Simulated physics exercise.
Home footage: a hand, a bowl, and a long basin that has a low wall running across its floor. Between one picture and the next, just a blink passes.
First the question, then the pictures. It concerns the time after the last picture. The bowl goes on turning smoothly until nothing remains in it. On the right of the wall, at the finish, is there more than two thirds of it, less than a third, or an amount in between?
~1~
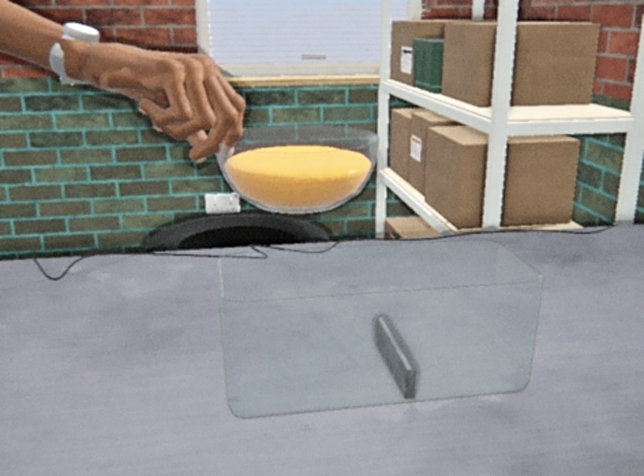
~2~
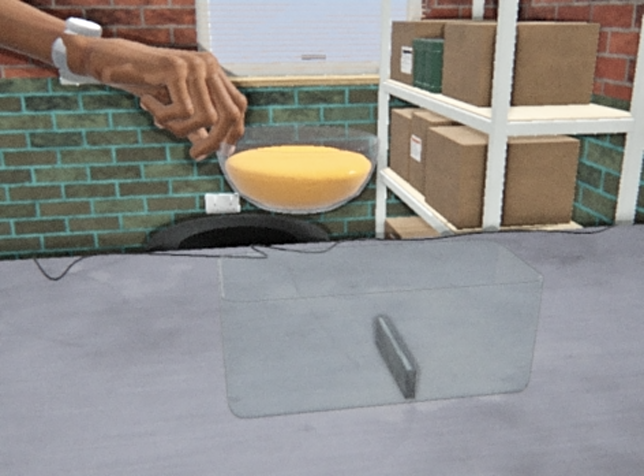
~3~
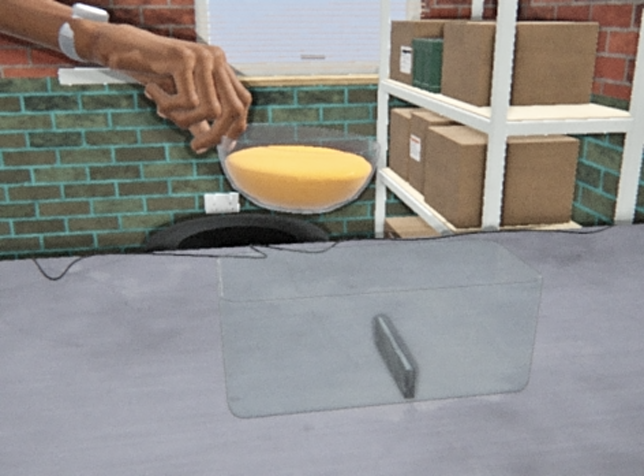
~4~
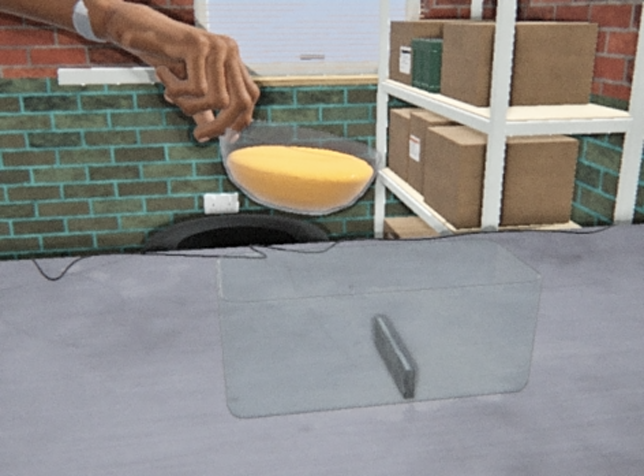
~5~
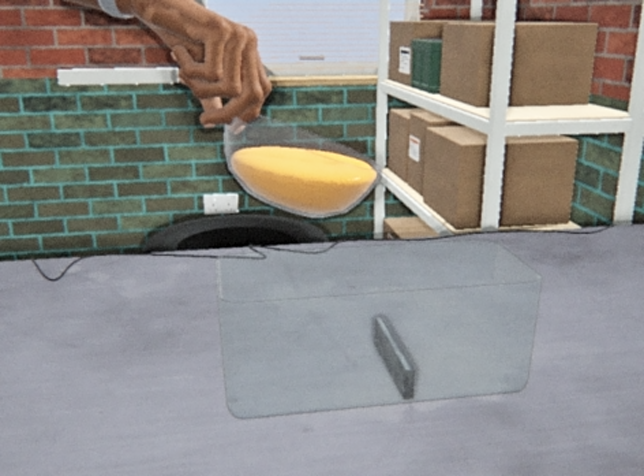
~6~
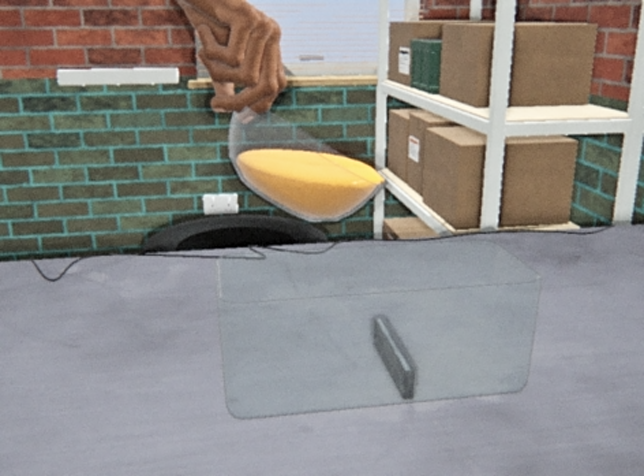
There is an amount in between there.
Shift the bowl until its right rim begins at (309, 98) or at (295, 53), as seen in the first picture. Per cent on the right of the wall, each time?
You'd get around 10 per cent and then around 15 per cent.
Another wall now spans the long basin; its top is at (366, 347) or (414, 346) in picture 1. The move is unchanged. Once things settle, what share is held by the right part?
About 75 per cent on the first try, and 40 per cent on the second.
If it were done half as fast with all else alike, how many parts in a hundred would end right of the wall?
Near 75 %.
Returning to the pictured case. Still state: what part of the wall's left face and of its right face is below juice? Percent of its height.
Left of the wall 30 %, right of the wall 50 %.
A moment on, the tilt is 91° and 12 per cent is still to pour, 13 is left of the wall and 47 right of it.
Next, the tilt is 101° and 0 per cent is still to pour, 34 is left of the wall and 63 right of it.
Then the tilt is 101° and 0 per cent is still to pour, 39 is left of the wall and 59 right of it.
Later the tilt is 101° and 0 per cent is still to pour, 40 is left of the wall and 59 right of it.
In the end 40 per cent lies left of the wall, 59 right of it and 1 outside.
